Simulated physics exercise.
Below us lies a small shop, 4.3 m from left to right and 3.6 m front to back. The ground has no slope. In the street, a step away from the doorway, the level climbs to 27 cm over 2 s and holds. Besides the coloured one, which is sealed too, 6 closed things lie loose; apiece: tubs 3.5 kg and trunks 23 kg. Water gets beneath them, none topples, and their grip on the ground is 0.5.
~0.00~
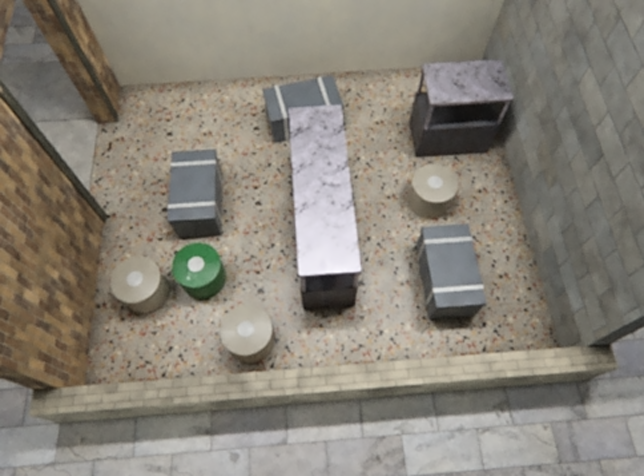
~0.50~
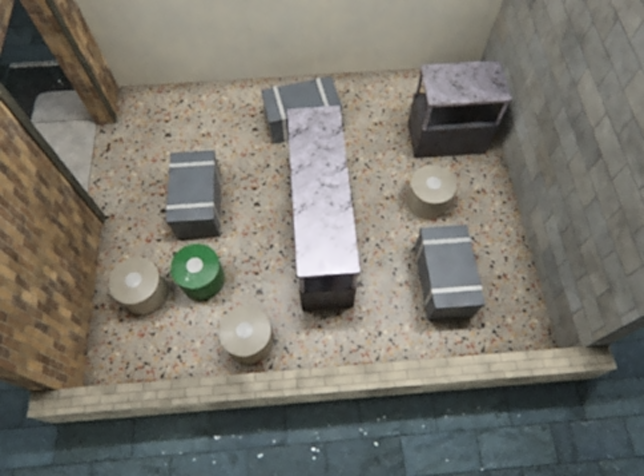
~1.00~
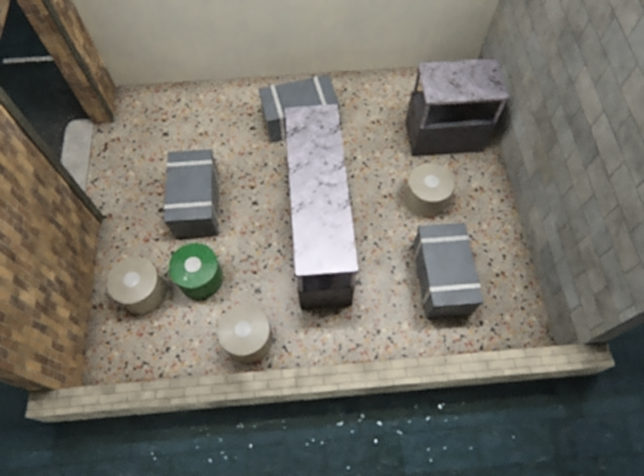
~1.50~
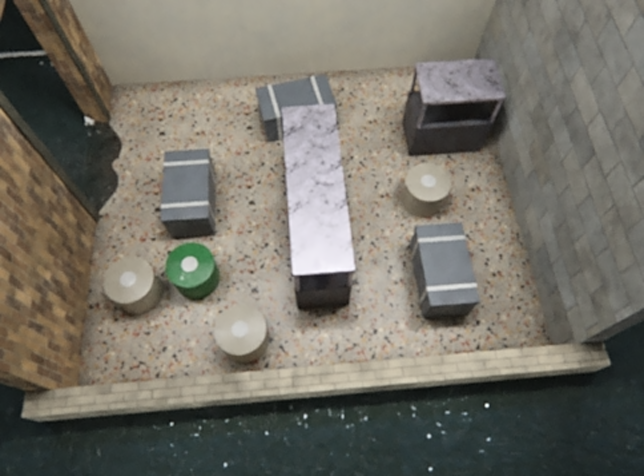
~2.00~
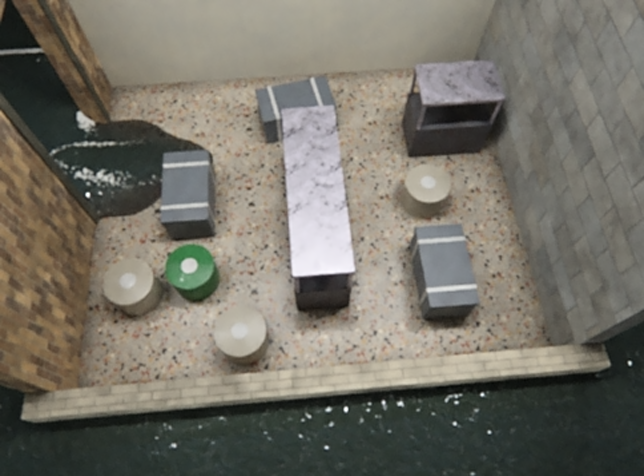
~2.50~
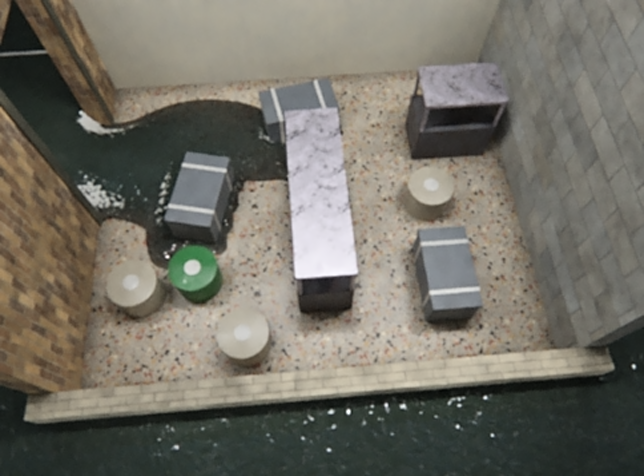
Small shop seen from above, dark water covering the street, then spreading through the left doorway and around a grey trunk, shifting it slightly.
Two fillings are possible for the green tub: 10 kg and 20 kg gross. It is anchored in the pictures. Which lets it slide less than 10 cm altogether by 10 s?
I expect that only the higher weight holds it.
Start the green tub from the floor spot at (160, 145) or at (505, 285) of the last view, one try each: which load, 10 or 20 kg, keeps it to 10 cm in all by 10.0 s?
In that order: Neither holds; neither is enough.
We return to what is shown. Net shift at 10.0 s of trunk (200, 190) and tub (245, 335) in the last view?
In turn: 60 cm, 100 cm.
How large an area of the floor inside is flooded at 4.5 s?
Some 10.5 m2.
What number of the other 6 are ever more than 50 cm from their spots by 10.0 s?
6 of them.
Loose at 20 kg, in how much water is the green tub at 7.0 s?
Roughly 7 cm.
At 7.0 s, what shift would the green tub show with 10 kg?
Roughly 50 cm.
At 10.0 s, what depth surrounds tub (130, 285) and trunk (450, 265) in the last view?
Roughly 12 and 15 cm.
After 3.5 s the green tub would be 18 cm from its start with 10 kg and 0 cm from its start with 20 kg; 4 cm of water round it then.
After 4.5 s the green tub would be 25 cm from its start with 10 kg and 0 cm from its start with 20 kg; 4 cm of water round it then.
After 7.0 s the green tub would be 54 cm from its start with 10 kg and 0 cm from its start with 20 kg; 7 cm of water round it then.
After 10.0 s the green tub would be 7 cm from its start with 10 kg and 1 cm from its start with 20 kg; 9 cm of water round it then.
